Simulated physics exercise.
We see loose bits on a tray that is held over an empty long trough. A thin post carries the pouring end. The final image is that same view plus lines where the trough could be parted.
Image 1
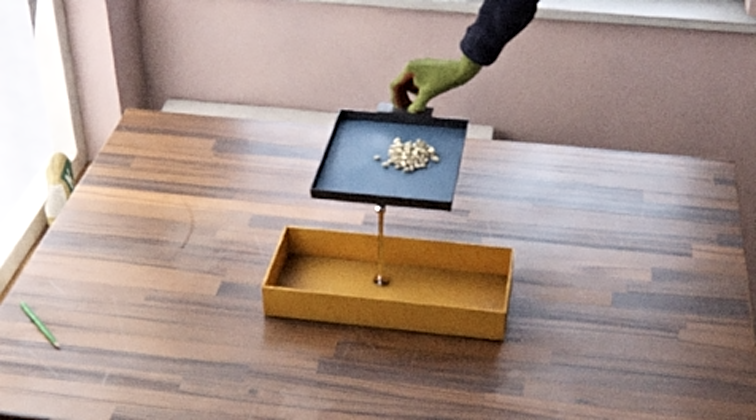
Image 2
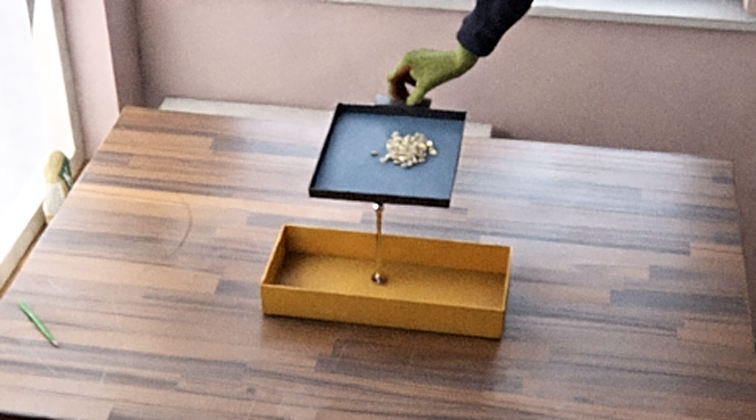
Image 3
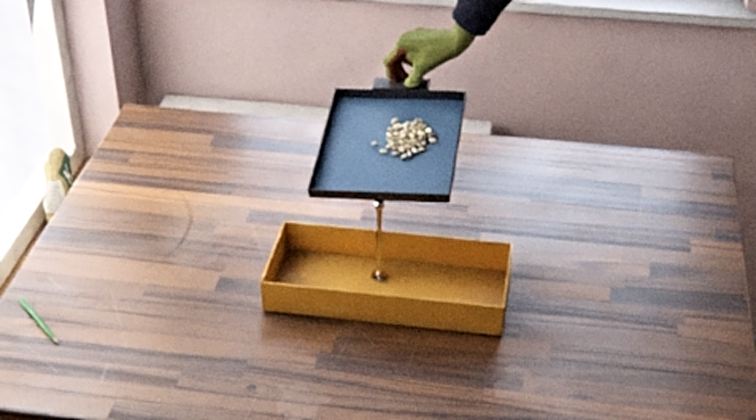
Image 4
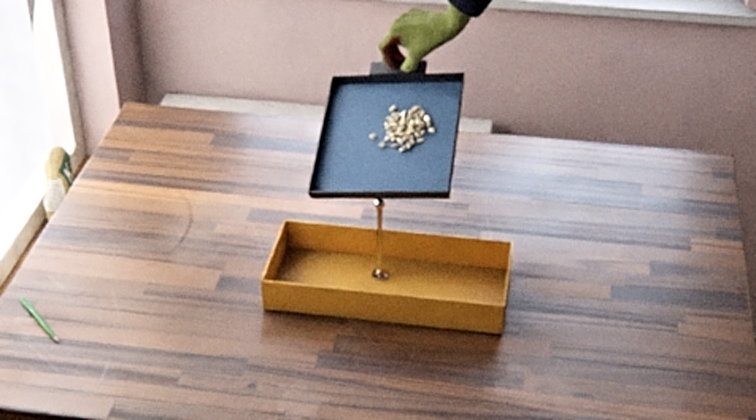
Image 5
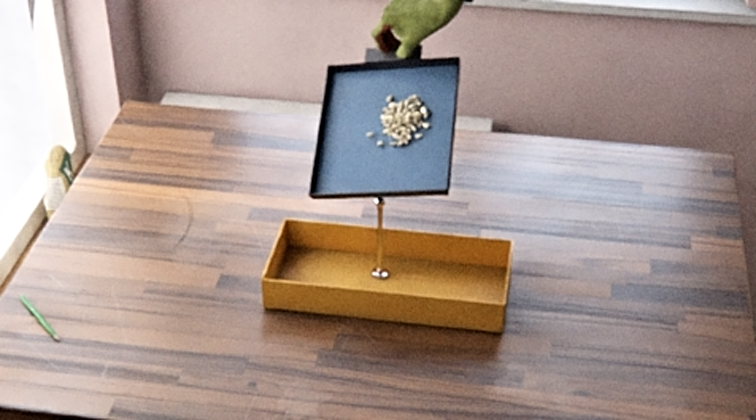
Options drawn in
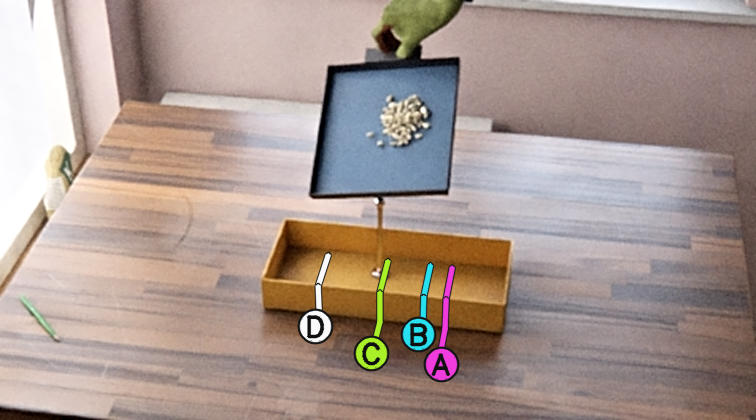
Above an empty yellow trough, a gloved hand tilts up a tray of white beans.
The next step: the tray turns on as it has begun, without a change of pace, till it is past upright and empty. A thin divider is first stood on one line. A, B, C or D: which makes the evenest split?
Take D.
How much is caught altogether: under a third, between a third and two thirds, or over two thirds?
About that: Over two thirds.
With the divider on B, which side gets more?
Left.
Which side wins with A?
Left.
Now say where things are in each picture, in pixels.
Corners of the pouring end near (311, 188) and (451, 201), level; middle of the load near (412, 154), white beans, in the first picture.
Corners of the pouring end near (309, 188) and (449, 198), barely tipped; no fin on the tray, in the second picture.
Corners of the pouring end near (309, 189) and (448, 194), a little tipped; front corners of the trough near (261, 282) and (503, 307), in the third picture.
Corners of the pouring end near (309, 191) and (447, 191), clearly tipped; far corners near (333, 77) and (462, 74), in the fourth picture.
Corners of the pouring end near (309, 193) and (446, 189), clearly tipped; the left corner sinks clearly lower, in the fifth picture.
On the marked copy, line A crosses the front rim at (446, 298); line B crosses the front rim at (423, 296); line C crosses the front rim at (380, 291); line D crosses the front rim at (318, 285).
For line A, of what is caught, the whole lot on the left of the divider, none at all on the right.
For line B, of what is caught, the whole lot on the left of the divider, none at all on the right.
For line C, of what is caught, the whole lot on the left of the divider, none at all on the right.
For line D, of what is caught, close to half on the left of the divider, close to half on the right.
